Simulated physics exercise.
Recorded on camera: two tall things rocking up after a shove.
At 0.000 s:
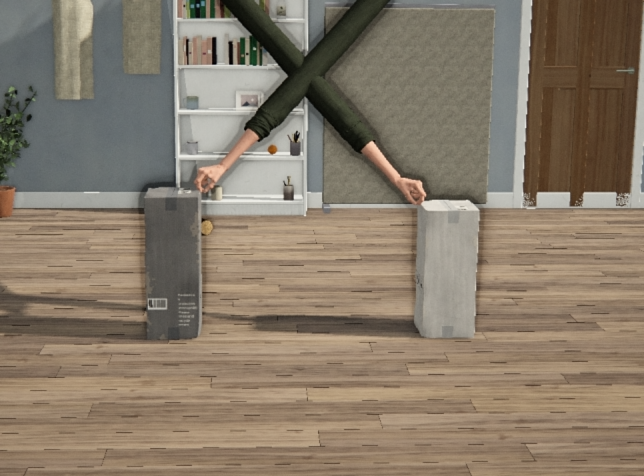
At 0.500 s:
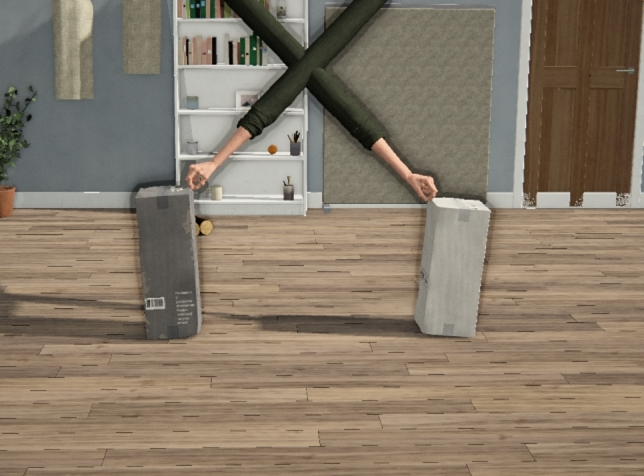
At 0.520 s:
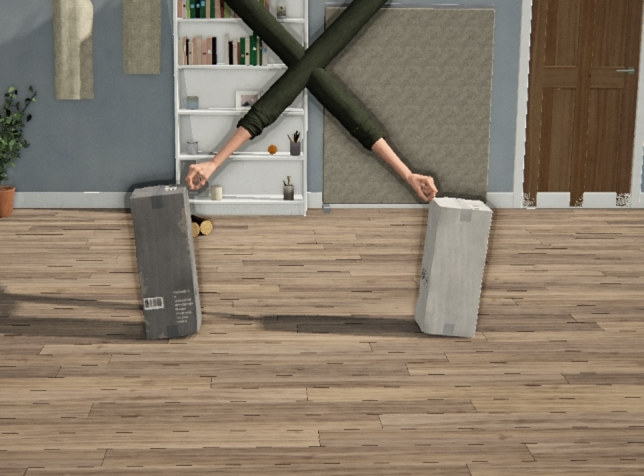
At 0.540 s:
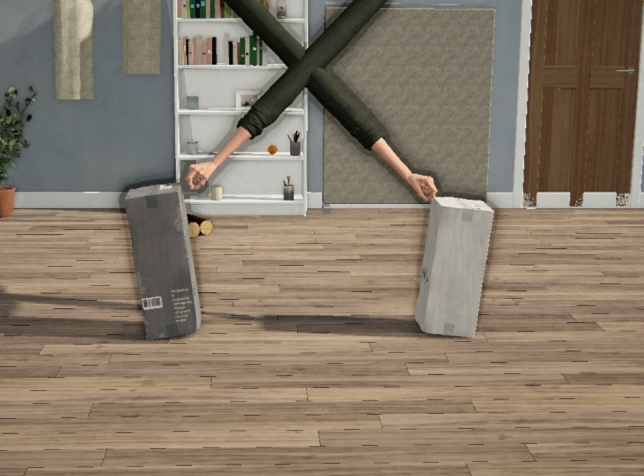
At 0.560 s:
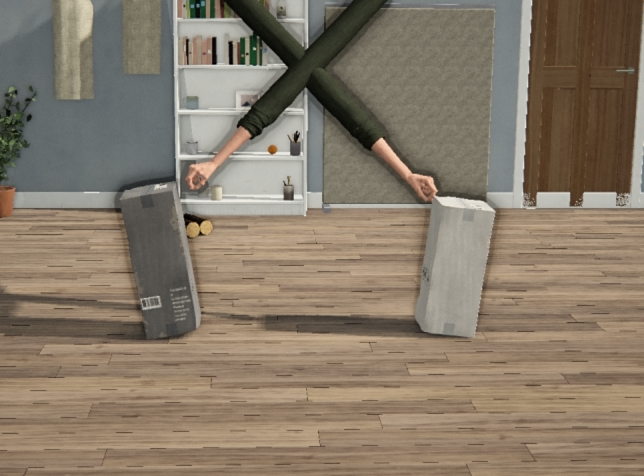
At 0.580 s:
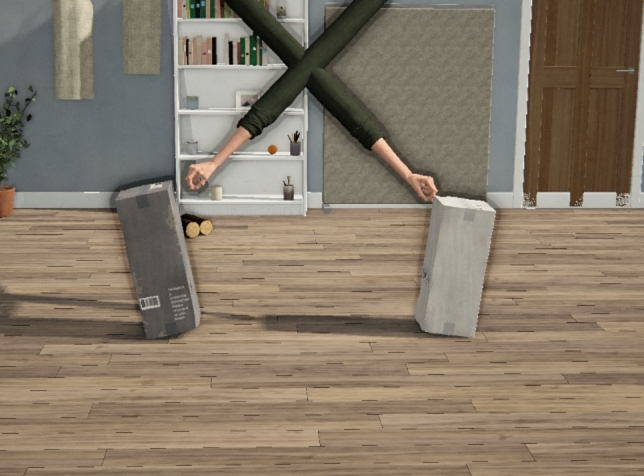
Two crossed arms in dark green sleeves reach down from above in a room with wooden flooring, seen from the front by a still camera. A dark grey parcel stands at left and a white box at right, before a white bookshelf, a beige panel and a brown door. The hands nudge outward, the parcel leans steadily left, and the box tilts slightly right, more slowly.
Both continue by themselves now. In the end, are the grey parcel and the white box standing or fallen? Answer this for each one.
At the end, for the grey parcel it's going to be a fall; for the white box it's going to be a recovery.
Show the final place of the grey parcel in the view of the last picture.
(73, 307).
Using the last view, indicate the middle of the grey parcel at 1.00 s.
Approximately at pixel (112, 267).
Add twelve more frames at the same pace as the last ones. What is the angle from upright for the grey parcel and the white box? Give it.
It would show 30° and 0°.
After 1.00 s, grey parcel 47° off upright near (112, 267); white box 4° off upright near (441, 267).
In the end (3.5 s), the grey parcel topples, near (73, 308); the white box settles on its feet, near (446, 268).
